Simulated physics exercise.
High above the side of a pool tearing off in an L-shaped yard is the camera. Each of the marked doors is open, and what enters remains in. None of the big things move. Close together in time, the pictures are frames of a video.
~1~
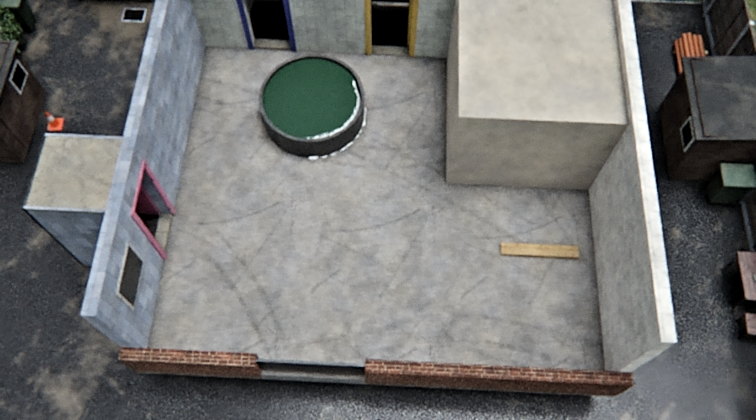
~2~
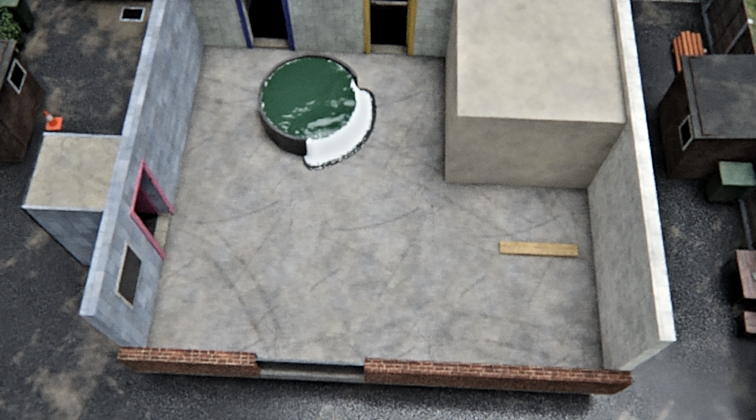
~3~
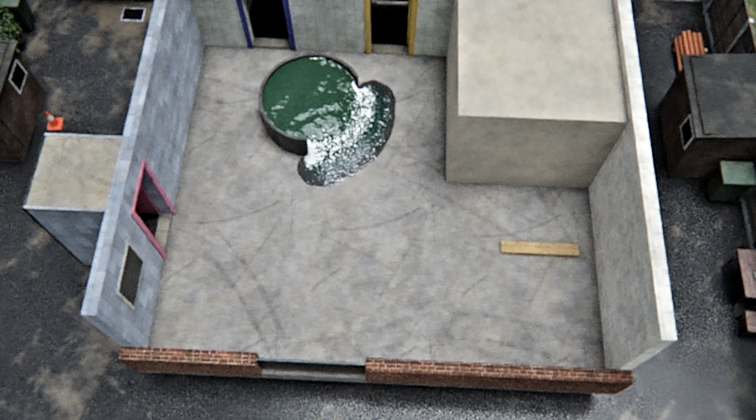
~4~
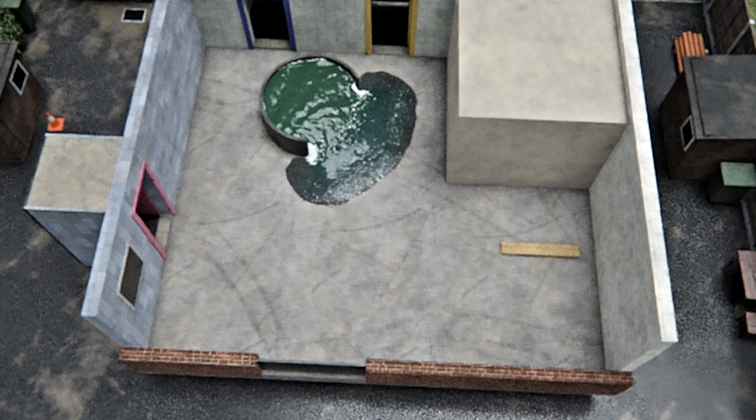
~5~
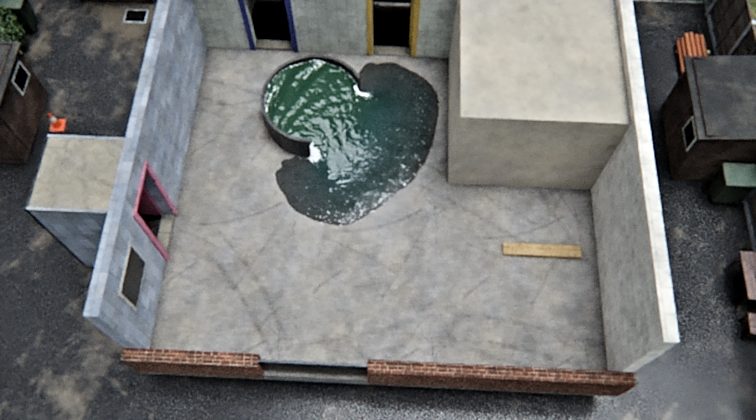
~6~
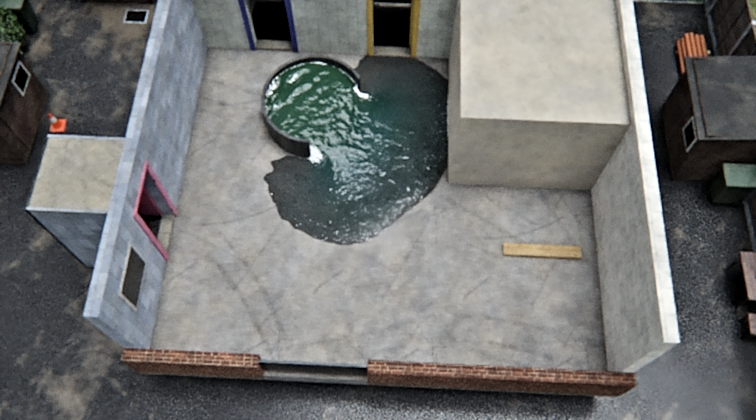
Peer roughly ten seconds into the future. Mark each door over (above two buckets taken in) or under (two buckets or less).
Pink door: Under. Yellow door: Over. Blue door: Under.
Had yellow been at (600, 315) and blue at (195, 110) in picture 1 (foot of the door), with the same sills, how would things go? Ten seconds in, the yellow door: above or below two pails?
Outcome: Yellow door rises above.
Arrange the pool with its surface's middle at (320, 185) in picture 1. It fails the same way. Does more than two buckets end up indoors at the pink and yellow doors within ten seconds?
Pink door: Falls short; yellow door: Falls short.
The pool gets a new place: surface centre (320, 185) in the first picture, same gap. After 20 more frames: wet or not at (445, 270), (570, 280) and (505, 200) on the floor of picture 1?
The three spots read swamped, swamped, swamped.
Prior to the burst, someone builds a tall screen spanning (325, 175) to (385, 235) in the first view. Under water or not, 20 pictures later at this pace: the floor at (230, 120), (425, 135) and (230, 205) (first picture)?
Reading them off in sequence: Spared, swamped, spared.
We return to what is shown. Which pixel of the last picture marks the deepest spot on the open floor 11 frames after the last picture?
At about (441, 152).
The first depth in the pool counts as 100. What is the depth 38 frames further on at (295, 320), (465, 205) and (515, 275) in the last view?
About 6, 2 and 12 per cent.
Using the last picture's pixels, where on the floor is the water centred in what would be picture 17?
Around pixel (385, 166).
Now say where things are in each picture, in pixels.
In the first picture, the round pool at (312, 98) is whole and still.
In the second picture, the front is at (309, 166), out from the gap at (352, 130).
In the third picture, water pours out at (353, 131) and has run to (306, 177).
In the fourth picture, the front is at (310, 198), out from the gap at (354, 133).
In the fifth picture, the front is at (318, 217), out from the gap at (355, 133).
In the sixth picture, water pours out at (355, 134) and has run to (447, 85).
A moment on, water covers 35 % of the floor; the pink door not reached, the yellow door under two buckets in, the blue door not reached.
Next, water covers 45 % of the floor; the pink door not reached, the yellow door under two buckets in, the blue door not reached.
Then, water covers 55 % of the floor; the pink door not reached, the yellow door under two buckets in, the blue door not reached.
Later, water covers 65 % of the floor; the pink door not reached, the yellow door over two buckets in, the blue door wet at the sill, nothing in.
In the end, water covers 90 % of the floor; the pink door not reached, the yellow door over two buckets in, the blue door wet at the sill, nothing in.
